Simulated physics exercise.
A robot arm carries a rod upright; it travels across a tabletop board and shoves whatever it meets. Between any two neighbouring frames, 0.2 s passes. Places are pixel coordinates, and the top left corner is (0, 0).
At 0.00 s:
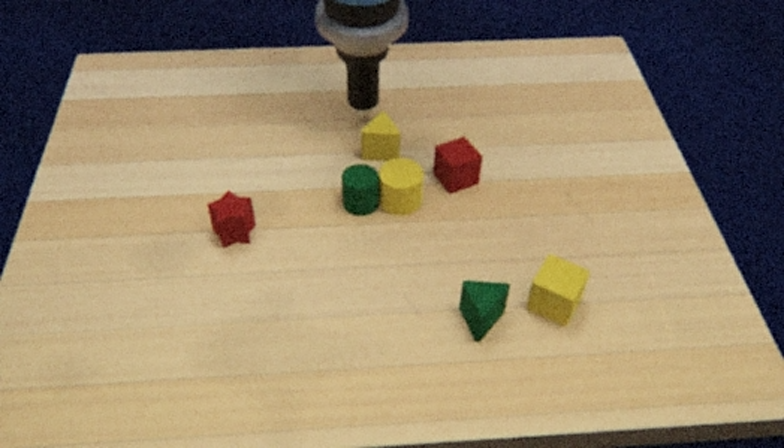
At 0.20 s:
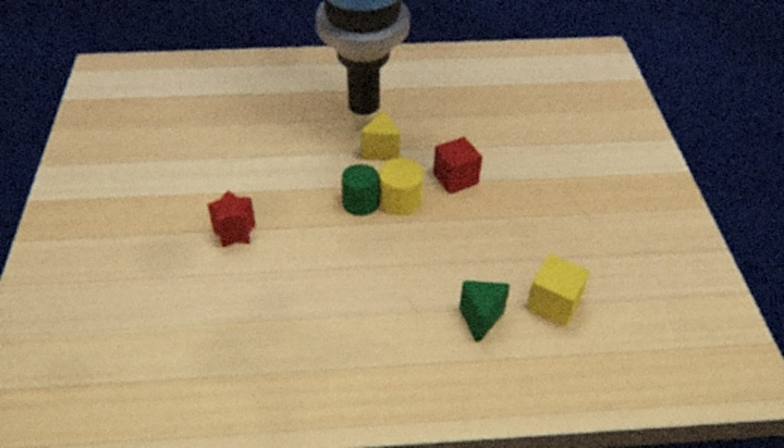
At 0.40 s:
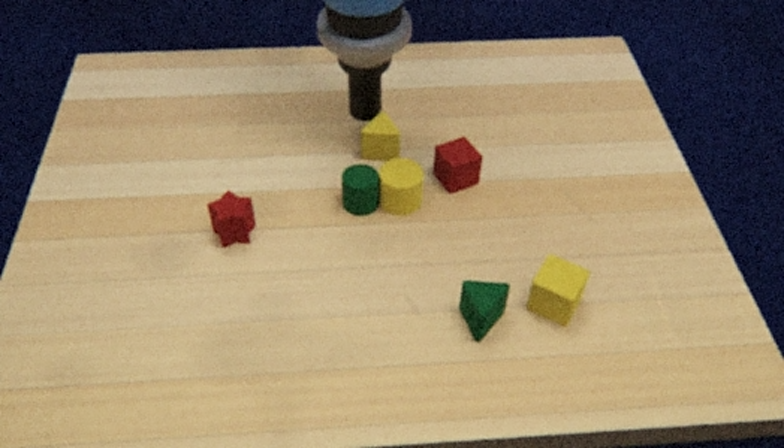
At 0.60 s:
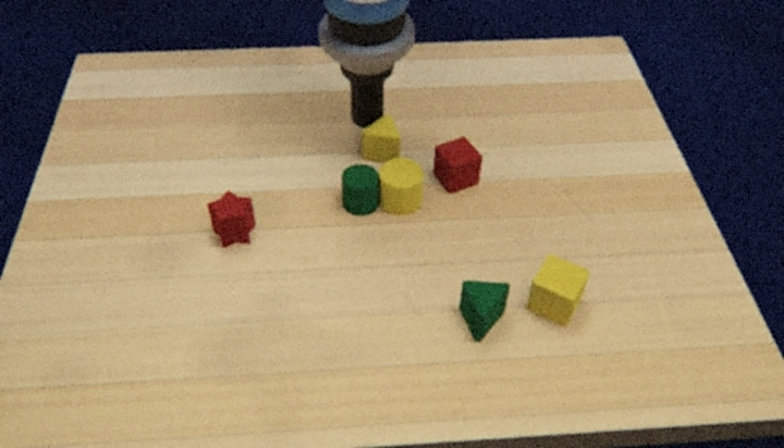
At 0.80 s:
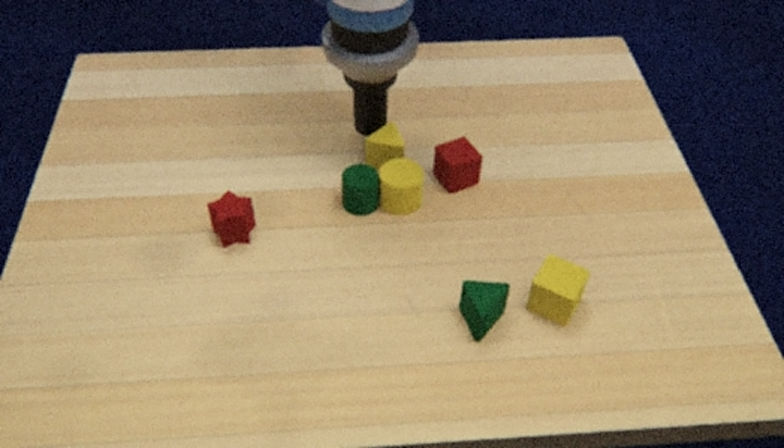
A robot arm with a dark rod moved slowly toward the viewer over a wooden board of red, green and yellow blocks, then nudged the yellow triangular block slightly forward and right.
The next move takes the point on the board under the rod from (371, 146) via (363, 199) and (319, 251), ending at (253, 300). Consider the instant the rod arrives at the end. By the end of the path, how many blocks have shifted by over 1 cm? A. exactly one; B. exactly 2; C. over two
The one that fits is B, exactly 2.
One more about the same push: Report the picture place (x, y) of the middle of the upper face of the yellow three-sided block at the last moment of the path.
At roughly (400, 152).
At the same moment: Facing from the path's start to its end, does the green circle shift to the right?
No - that is not the case.
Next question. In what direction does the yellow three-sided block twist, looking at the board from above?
My prediction: CCW.
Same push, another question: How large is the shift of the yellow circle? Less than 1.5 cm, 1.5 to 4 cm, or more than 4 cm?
It moves less than 1.5 cm.
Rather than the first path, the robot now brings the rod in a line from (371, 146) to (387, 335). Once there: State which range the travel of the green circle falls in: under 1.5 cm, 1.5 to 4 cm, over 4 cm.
Once the path ends, it will sit over 4 cm from where it is now.
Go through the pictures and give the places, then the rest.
Tip of the rod at (363, 101), middles of tops, red star-shaped block at (230, 205), green circle at (360, 175), yellow three-sided block at (381, 125), yellow circle at (401, 172), in the first frame.
Rod at (364, 106), nothing pushed, in the second frame.
Rod at (365, 112), nothing pushed, in the third frame.
Rod at (368, 118), yellow three-sided block at (384, 127), in the fourth frame.
Rod at (371, 126), red star-shaped block at (230, 205), green circle at (360, 175), yellow three-sided block at (388, 135), yellow circle at (401, 172), in the fifth frame.
The first path, step by step. One third of the way, rod at (362, 180); green circle at (353, 198); yellow three-sided block at (400, 152), turned 35° anticlockwise; yellow circle at (406, 177).
Two thirds of the way, rod at (316, 233); green circle at (328, 253); yellow three-sided block at (400, 152), turned 35° anticlockwise; yellow circle at (406, 177).
At the end, rod at (249, 281); red star-shaped block unmoved; green circle at (323, 260); yellow three-sided block at (400, 152), turned 35° anticlockwise; yellow circle at (406, 177).
